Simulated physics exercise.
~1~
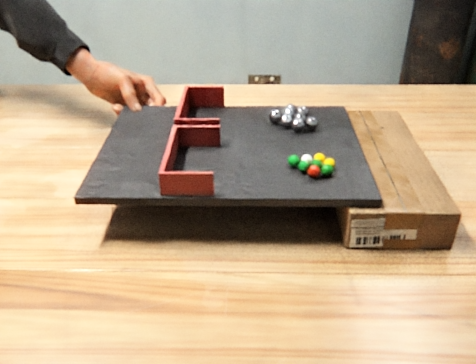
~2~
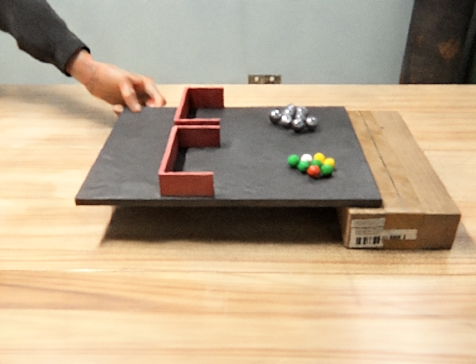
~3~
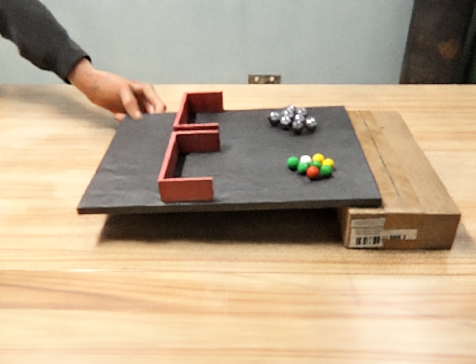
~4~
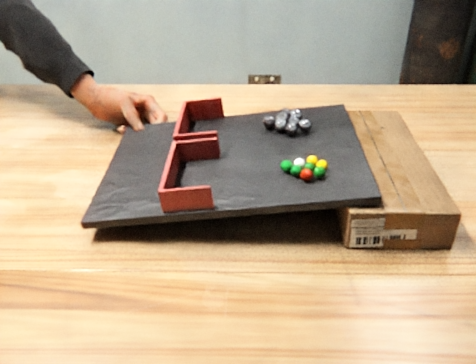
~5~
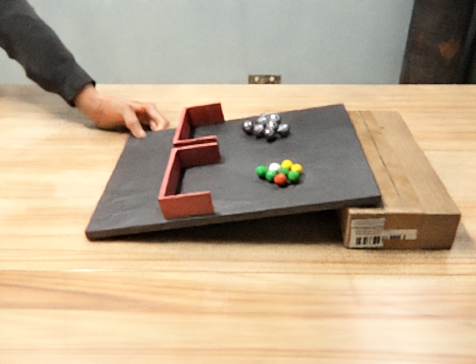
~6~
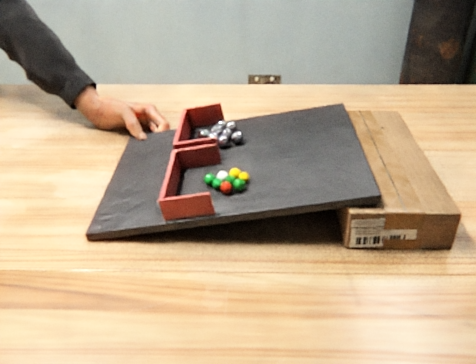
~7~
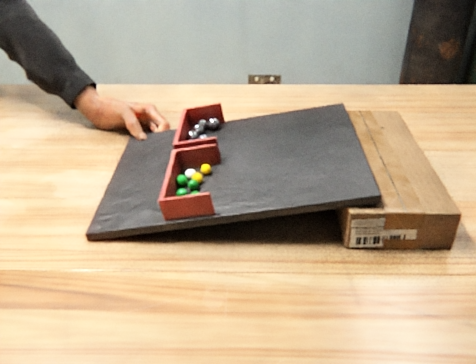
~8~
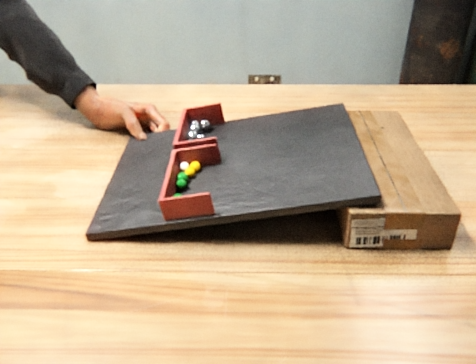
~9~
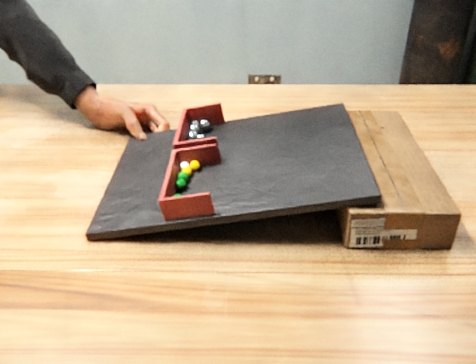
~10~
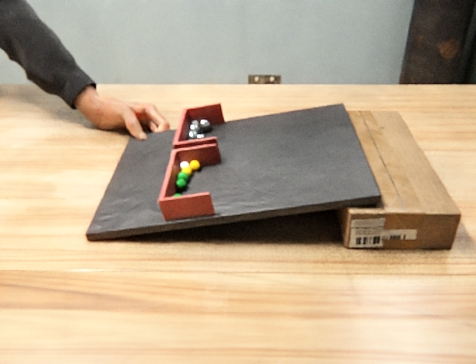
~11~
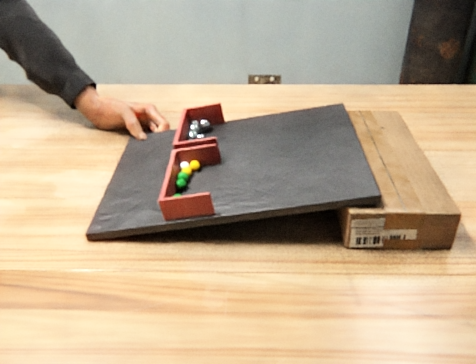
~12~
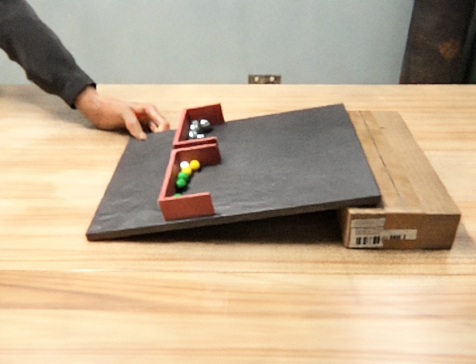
Two clusters of small balls, silvery ones at the back and green, yellow, white and red ones in front, sit on the right side of a dark board whose right end rests on a cardboard box. A hand at the left end lowers that side, and the board tips gently down to the left. Both clusters start rolling left down the slope, toward two red open-sided fences. They reach the fences at about the same time and bunch up inside. The balls then stay still against the red walls, with the board sloping and the hand still at its end.
